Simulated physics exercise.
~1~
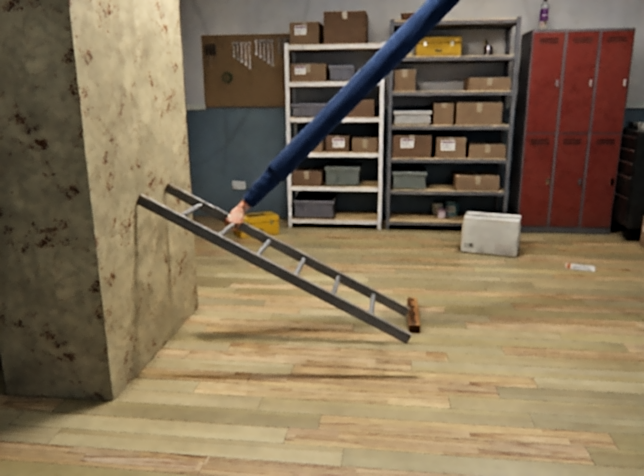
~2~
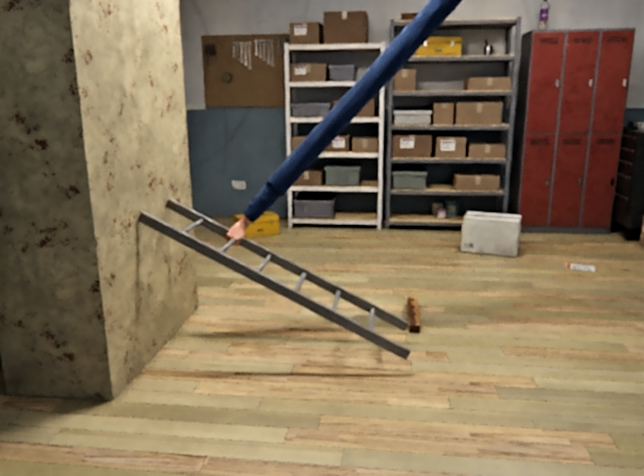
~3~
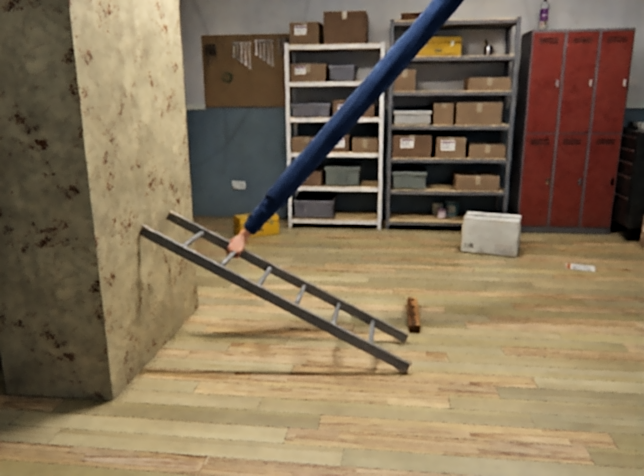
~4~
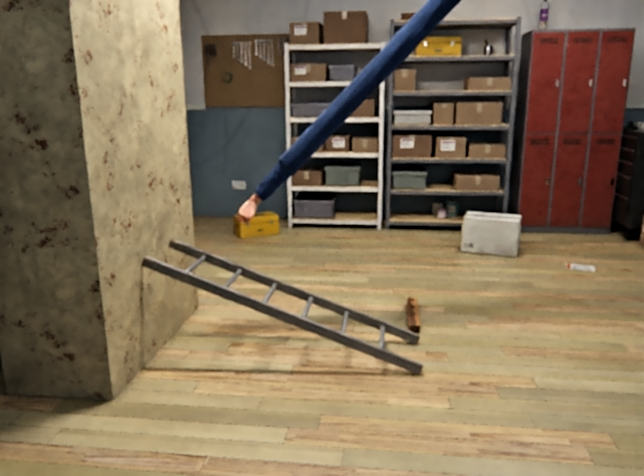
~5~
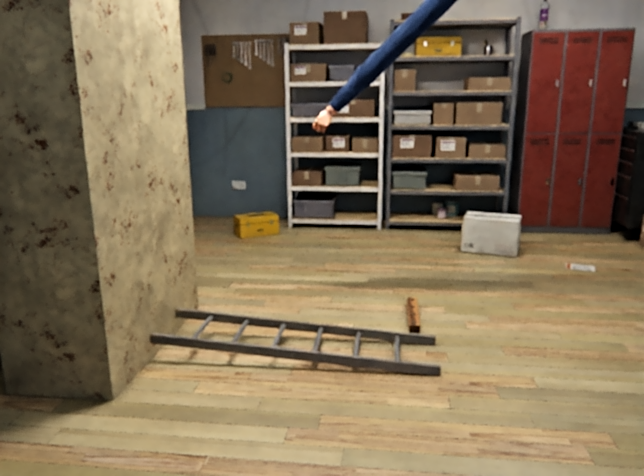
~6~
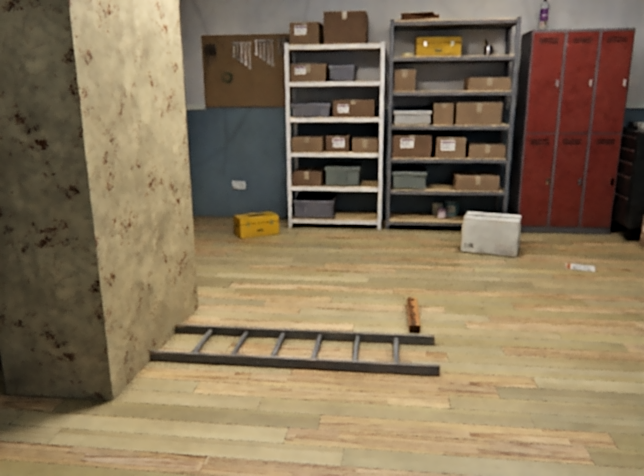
In a storeroom, a hand releases a leaning grey ladder-like gate, which slides down flat.
